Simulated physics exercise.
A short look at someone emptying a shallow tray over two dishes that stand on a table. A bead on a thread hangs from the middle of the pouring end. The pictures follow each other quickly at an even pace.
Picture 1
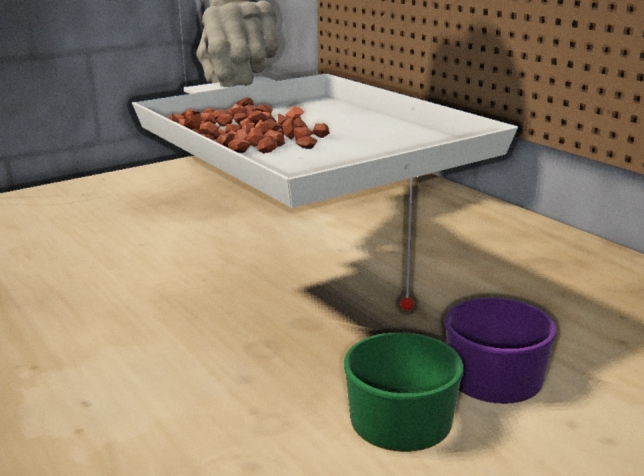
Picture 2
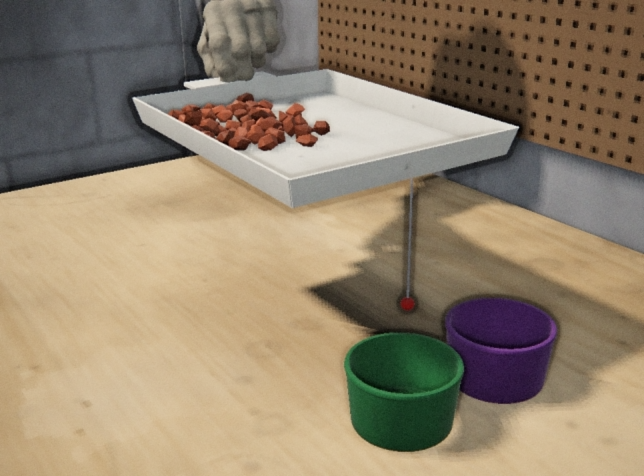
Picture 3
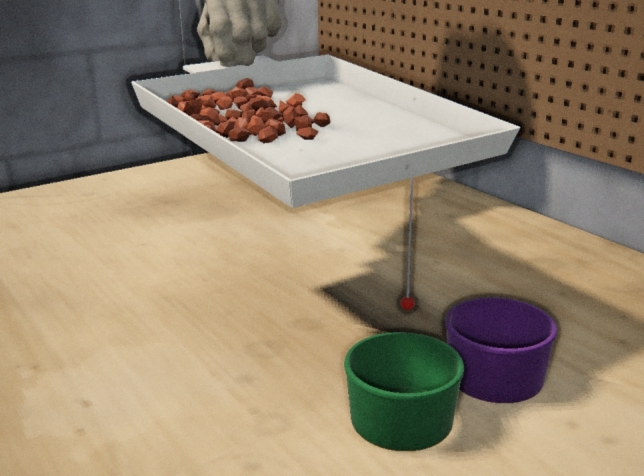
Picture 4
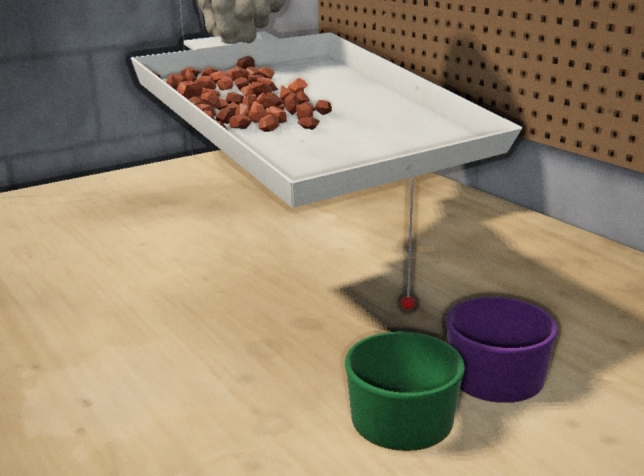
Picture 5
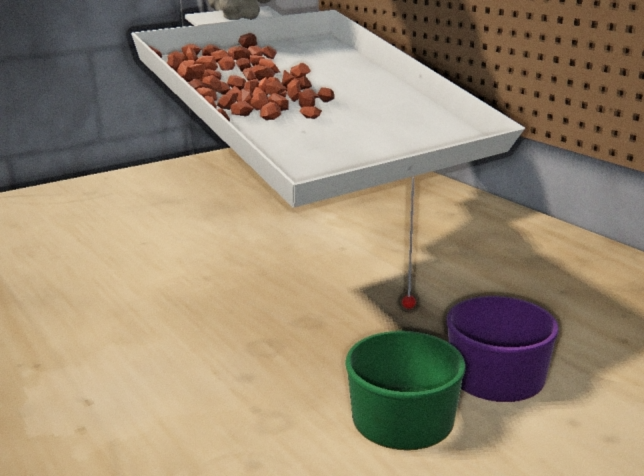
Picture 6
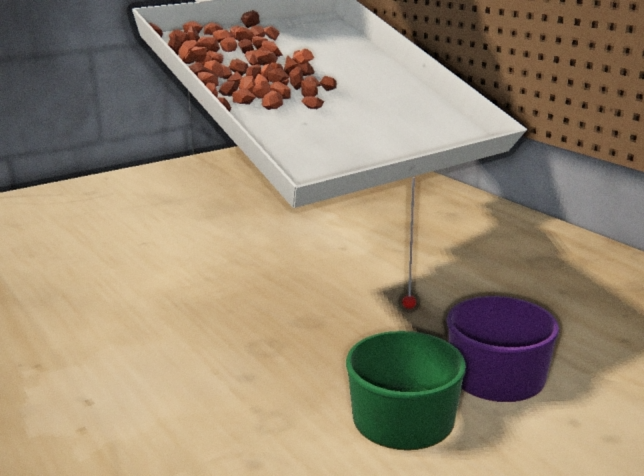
A gloved hand raises the far end of a white tray holding reddish-brown chunks.
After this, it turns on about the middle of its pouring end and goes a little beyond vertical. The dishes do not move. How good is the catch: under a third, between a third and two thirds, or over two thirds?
Together they catch from one third to two thirds.
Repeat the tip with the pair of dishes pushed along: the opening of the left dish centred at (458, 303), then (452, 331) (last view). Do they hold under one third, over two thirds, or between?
The first try: Under a third. The second: Under a third.
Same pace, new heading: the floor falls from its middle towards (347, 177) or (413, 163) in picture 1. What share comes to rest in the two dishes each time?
Near 30 % and 50 %.
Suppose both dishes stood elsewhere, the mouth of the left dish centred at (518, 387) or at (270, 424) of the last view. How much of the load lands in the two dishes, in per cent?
In turn 10 and 40 in a hundred.
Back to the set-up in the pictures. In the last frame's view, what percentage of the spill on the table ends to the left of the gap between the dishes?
Some 50 per cent.
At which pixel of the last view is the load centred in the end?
At about (416, 429).
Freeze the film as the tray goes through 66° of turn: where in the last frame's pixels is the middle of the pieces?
Near (371, 178).
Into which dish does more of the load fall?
That is the left dish.
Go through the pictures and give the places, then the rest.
The first picture shows corners of the pouring end near (291, 175) and (507, 126), level; middle of the load near (236, 130), bits of crushed brick; left dish near (440, 413); right dish near (537, 367); bead on its thread near (407, 304).
The second picture shows corners of the pouring end near (292, 176) and (508, 127), level; middle of the load near (236, 127).
The third picture shows corners of the pouring end near (293, 176) and (510, 126), tipped barely, level across its low end; middle of the load near (236, 116).
The fourth picture shows corners of the pouring end near (295, 177) and (512, 126), tipped a little, level across its low end; middle of the load near (237, 99).
The fifth picture shows corners of the pouring end near (297, 178) and (514, 126), tipped a little, level across its low end; middle of the load near (238, 83).
The sixth picture shows corners of the pouring end near (299, 180) and (517, 127), tipped clearly, level across its low end; middle of the load near (240, 67); left dish near (442, 411); right dish near (540, 366).
Shortly afterwards, tray tipped steeply; the bulk on the tray; near a quarter in the air.
Next, tray tipped past a quarter turn; near a quarter on the tray; near a quarter in the left dish; only a few in the right dish; near half outside both; a little in the air.
Some moments later, tray tipped past a quarter turn; near a third in the left dish; a little in the right dish; near half outside both.
In the end, tray tipped past a quarter turn; near a third in the left dish; a little in the right dish; near half outside both.
